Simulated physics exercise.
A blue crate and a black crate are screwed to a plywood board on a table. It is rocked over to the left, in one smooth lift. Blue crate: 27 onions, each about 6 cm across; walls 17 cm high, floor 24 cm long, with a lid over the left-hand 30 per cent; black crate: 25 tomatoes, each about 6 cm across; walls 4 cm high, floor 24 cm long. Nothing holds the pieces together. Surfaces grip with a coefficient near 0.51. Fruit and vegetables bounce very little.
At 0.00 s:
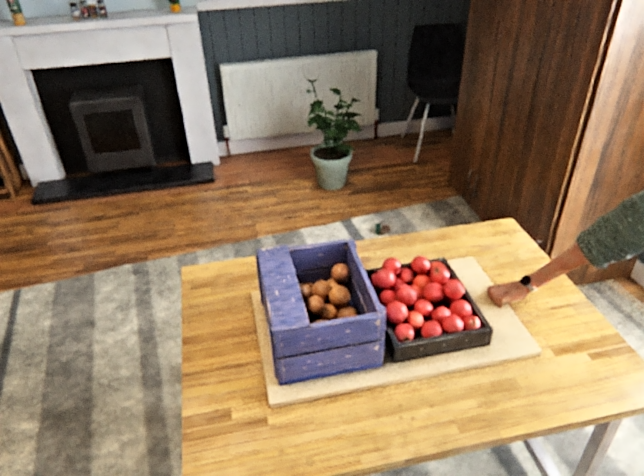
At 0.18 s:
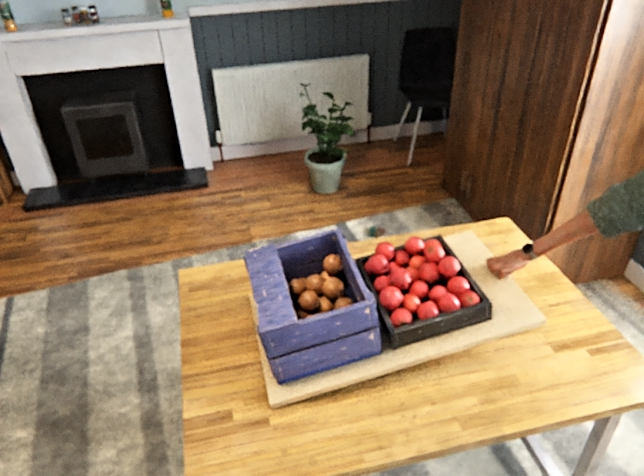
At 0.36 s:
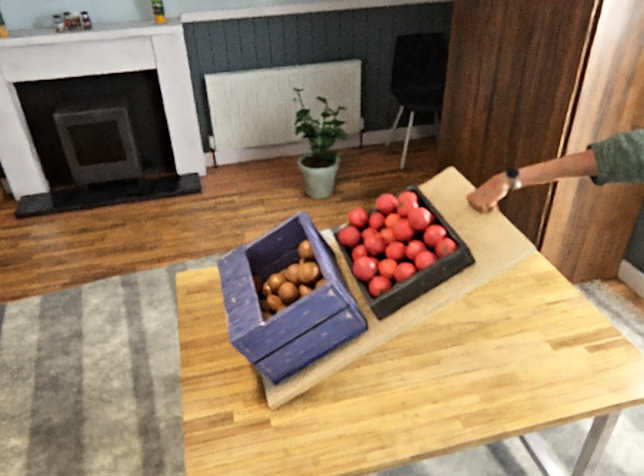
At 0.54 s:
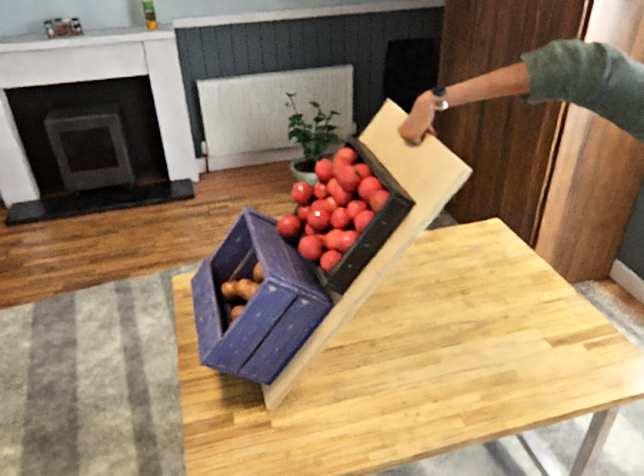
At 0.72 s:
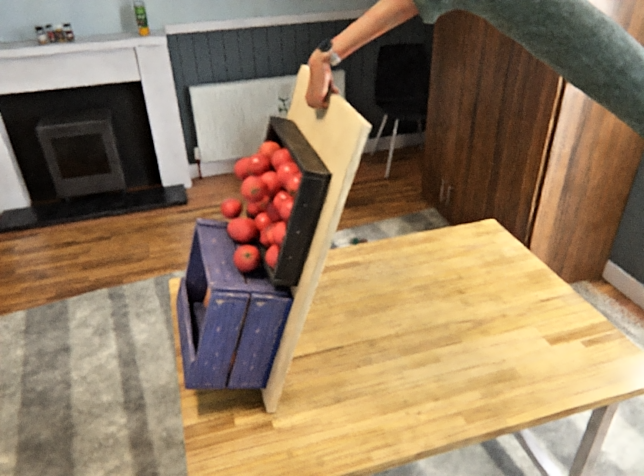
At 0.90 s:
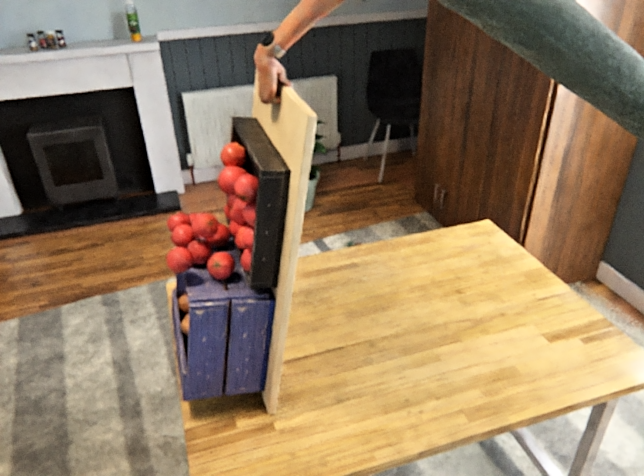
The video shows a hand lifting the right end of a board on a table, tilting it leftward until nearly upright, as tomatoes tumble from its black crate onto the blue crate below, which holds round brown items.
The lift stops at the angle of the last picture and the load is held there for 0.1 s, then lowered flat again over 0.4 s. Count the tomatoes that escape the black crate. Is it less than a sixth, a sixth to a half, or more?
More than half of the tomatoes leave the black crate.
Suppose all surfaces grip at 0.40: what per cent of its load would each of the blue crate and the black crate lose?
In that case blue crate 0, black crate 80 per cent.
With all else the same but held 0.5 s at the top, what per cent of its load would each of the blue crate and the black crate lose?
In that case blue crate 0, black crate 80 per cent.
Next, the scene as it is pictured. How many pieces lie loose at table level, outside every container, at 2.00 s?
About 5.
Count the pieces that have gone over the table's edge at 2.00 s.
Some 14 pieces.
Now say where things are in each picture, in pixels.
In the first picture (we follow the rim corner now nearest the camera; the camera moves round a little), black crate at (399, 345); blue crate at (279, 331); tilt 0°; nothing out yet.
Black crate at (396, 330); blue crate at (267, 332); tilt 8°, in the second picture.
Black crate at (373, 302); blue crate at (238, 340); tilt 28°, in the third picture.
Black crate at (325, 281); blue crate at (207, 360); tilt 52°, in the fourth picture.
Black crate at (273, 278); blue crate at (190, 383); tilt 72°; 5 out, the lowest tomato at (231, 209), in the fifth picture.
Black crate at (250, 282); blue crate at (187, 394); tilt 80°; 7 out, in the sixth picture.
After 1.08 s, tilt 72°; 0 of 27 out of the blue crate and 18 of 25 out of the black crate.
After 1.30 s, tilt 13°; 0 of 27 out of the blue crate and 19 of 25 out of the black crate.
After 1.60 s, tilt 0°; 0 of 27 out of the blue crate and 20 of 25 out of the black crate.
When it is over (at 2.00 s), 0 of 27 out of the blue crate and 20 of 25 out of the black crate. Asked share, 20 of 25, 80 per cent.
